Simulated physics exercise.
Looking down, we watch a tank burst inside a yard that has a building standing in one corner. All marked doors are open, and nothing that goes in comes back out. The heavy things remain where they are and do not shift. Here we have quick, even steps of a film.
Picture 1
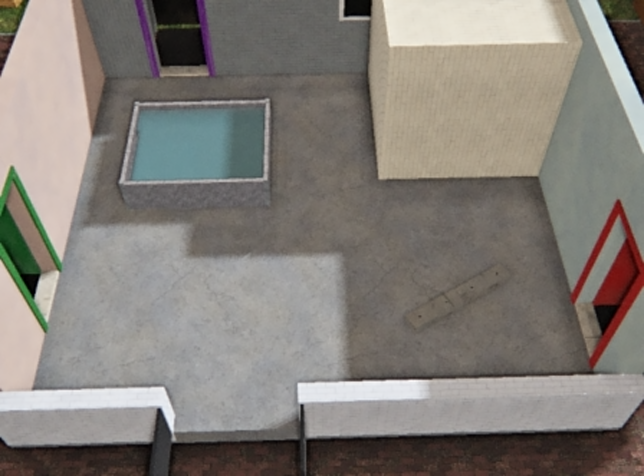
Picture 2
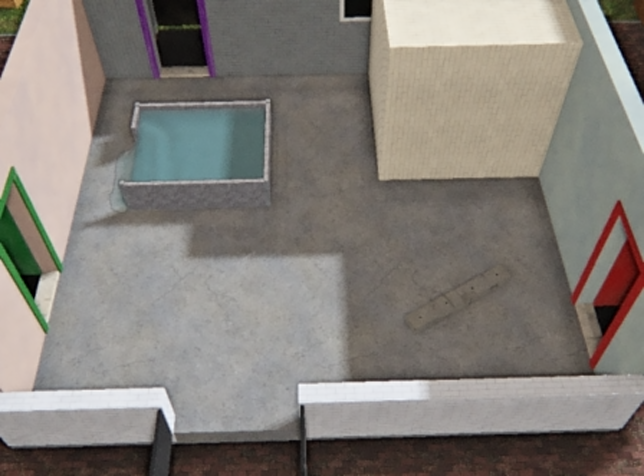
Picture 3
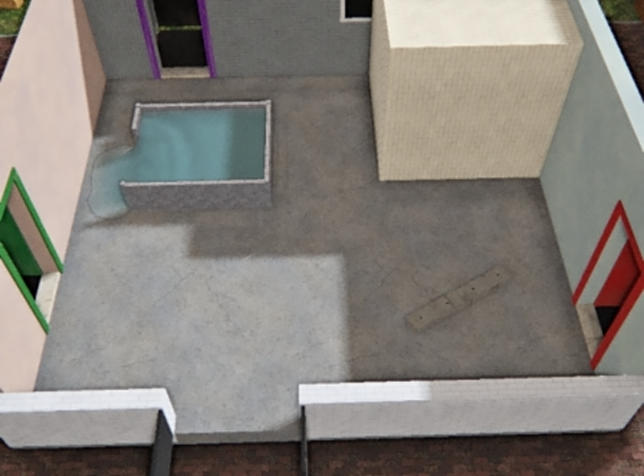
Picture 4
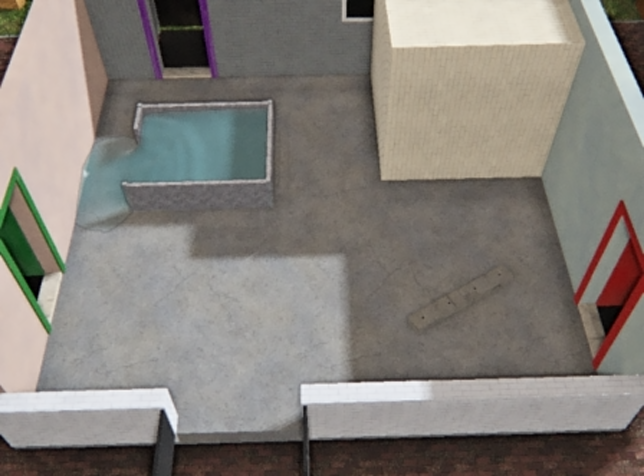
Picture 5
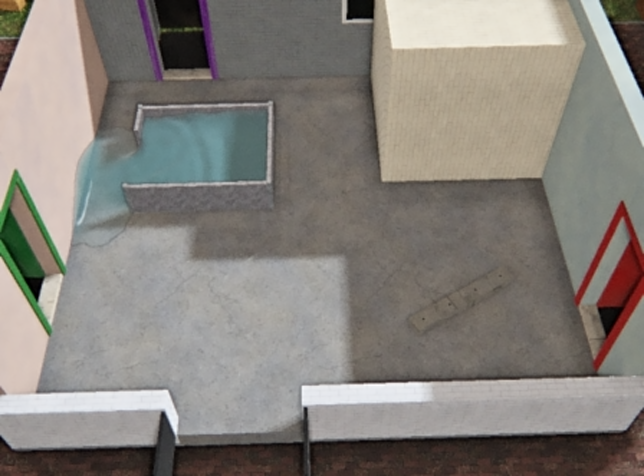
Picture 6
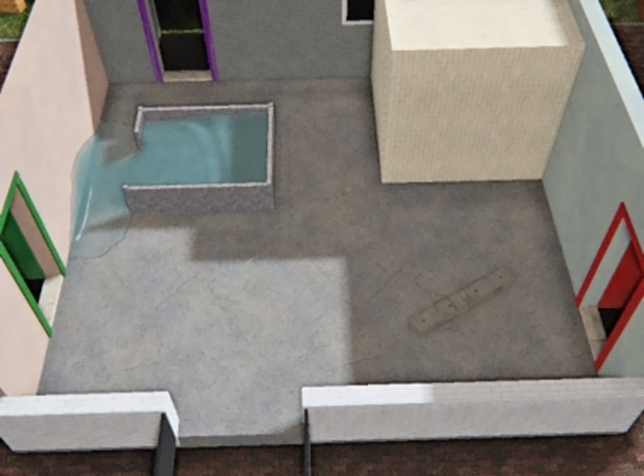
Water pours from a gap in the tank's left side and spreads across the yard floor.
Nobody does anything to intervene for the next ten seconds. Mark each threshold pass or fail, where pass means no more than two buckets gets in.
Green door - pass; purple door - fail; red door - pass.
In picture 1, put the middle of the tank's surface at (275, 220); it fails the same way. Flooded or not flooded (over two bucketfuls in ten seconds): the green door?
Result - green door crosses the threshold.
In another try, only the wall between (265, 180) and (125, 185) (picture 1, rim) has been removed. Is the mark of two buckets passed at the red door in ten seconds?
In brief, the red door exceeds the mark.
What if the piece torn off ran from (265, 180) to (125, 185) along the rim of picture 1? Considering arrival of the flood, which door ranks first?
The green-painted one, I reckon.
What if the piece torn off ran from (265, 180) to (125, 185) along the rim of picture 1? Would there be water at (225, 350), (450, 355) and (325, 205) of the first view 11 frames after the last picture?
Going through them, the first would be submerged, the next still bare and the last still bare.
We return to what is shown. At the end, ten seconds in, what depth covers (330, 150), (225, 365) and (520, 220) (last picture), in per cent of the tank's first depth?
8, 8 and 2 per cent, roughly.
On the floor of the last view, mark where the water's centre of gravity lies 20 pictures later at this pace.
The balance point is around (165, 203).
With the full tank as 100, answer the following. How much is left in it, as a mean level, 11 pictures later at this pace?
Roughly 54 percent.
A moment on, water covers 10 % of the floor; the green door wet at the sill, nothing in, the purple door not reached, the red door not reached.
Next, water covers 25 % of the floor; the green door wet at the sill, nothing in, the purple door wet at the sill, nothing in, the red door not reached.
Then, water covers 35 % of the floor; the green door under two buckets in, the purple door over two buckets in, the red door not reached.
Later, water covers 60 % of the floor; the green door under two buckets in, the purple door over two buckets in, the red door not reached.
In the end, water covers 85 % of the floor; the green door under two buckets in, the purple door over two buckets in, the red door under two buckets in.
